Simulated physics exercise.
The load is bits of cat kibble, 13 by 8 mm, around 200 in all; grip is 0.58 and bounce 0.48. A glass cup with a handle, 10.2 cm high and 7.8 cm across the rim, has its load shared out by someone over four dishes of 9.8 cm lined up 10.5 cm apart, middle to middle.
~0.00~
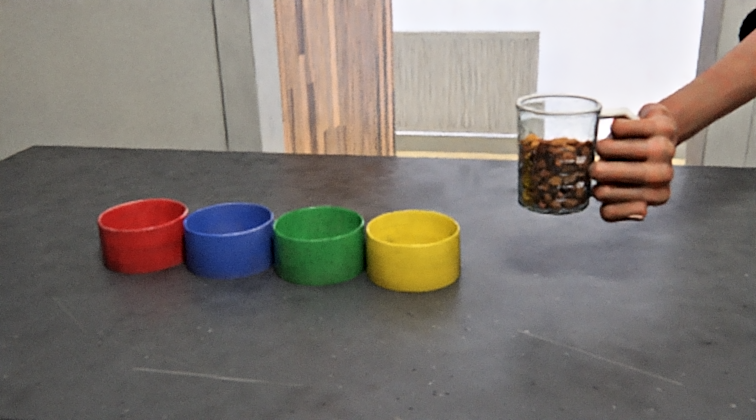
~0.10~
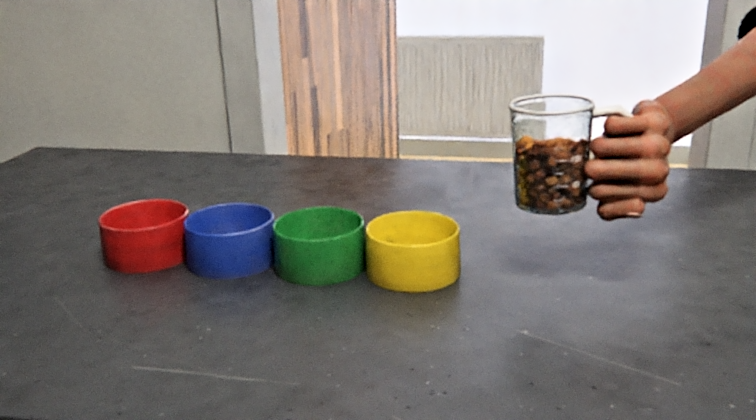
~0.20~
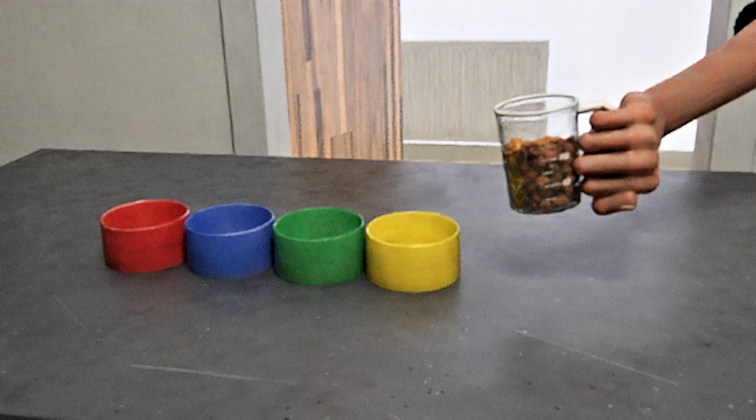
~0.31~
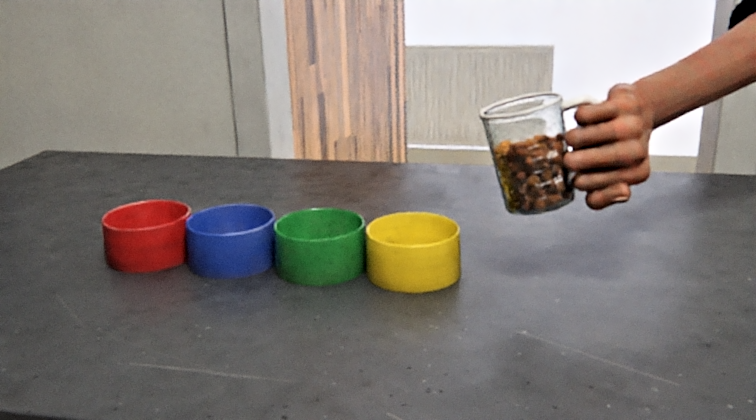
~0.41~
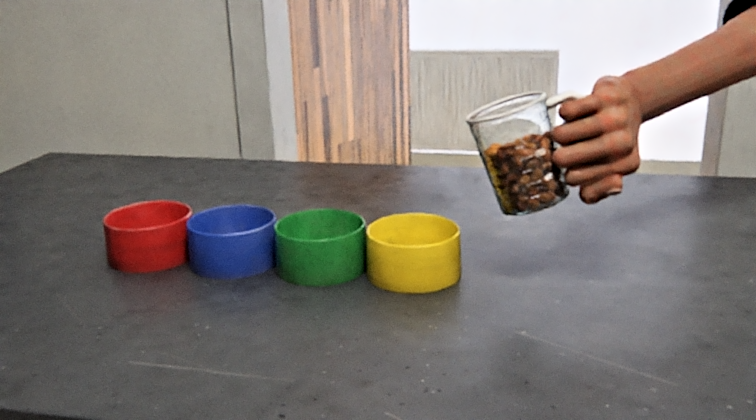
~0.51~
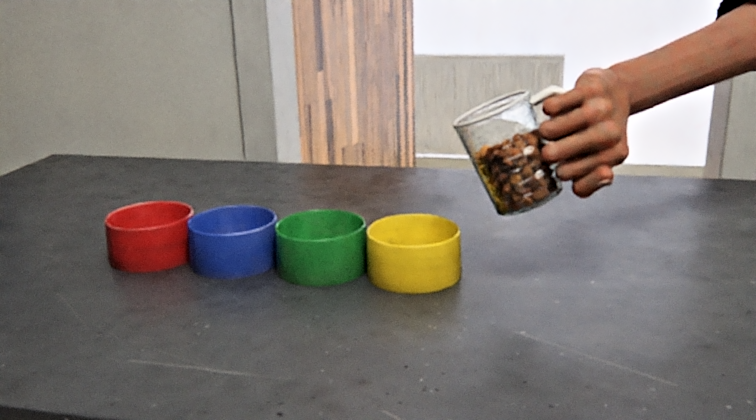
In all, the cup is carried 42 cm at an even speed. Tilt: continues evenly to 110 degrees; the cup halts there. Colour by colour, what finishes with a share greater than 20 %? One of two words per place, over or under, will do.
One by one: Red: Share not greater than a fifth; blue: Share greater than a fifth; green: Share greater than a fifth; yellow: Share not greater than a fifth; counter: Share not greater than a fifth.
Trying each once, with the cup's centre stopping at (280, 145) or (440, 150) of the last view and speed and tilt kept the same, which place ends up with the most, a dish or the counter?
Blue, then yellow.
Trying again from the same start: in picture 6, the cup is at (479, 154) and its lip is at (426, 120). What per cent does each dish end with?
Dish by dish: Red 90 percent, blue 0 percent, green 0 percent, yellow 0 percent.
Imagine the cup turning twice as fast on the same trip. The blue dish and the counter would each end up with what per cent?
Blue 10; counter 10.
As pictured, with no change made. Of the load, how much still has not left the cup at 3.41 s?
Roughly 15 in a hundred.
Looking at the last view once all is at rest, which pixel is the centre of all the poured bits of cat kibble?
Estimated resting centre: Around (255, 253).
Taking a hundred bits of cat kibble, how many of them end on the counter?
Close to 10 per cent, give or take.
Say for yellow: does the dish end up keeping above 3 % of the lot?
Yellow - it fails.
After 2.25 s, tilt 110 degrees; cup holds 75 %, green 25 %.
After 3.41 s, tilt 110 degrees; cup holds 15 %, blue 35 %, green 40 %.
After 4.53 s, tilt 110 degrees; cup holds 5 %, red 10 %, blue 40 %, green 40 %.
At rest (5.2 s), red 10 %, blue 40 %, green 40 %, yellow 0 %, counter 10 %, cup 5 %.
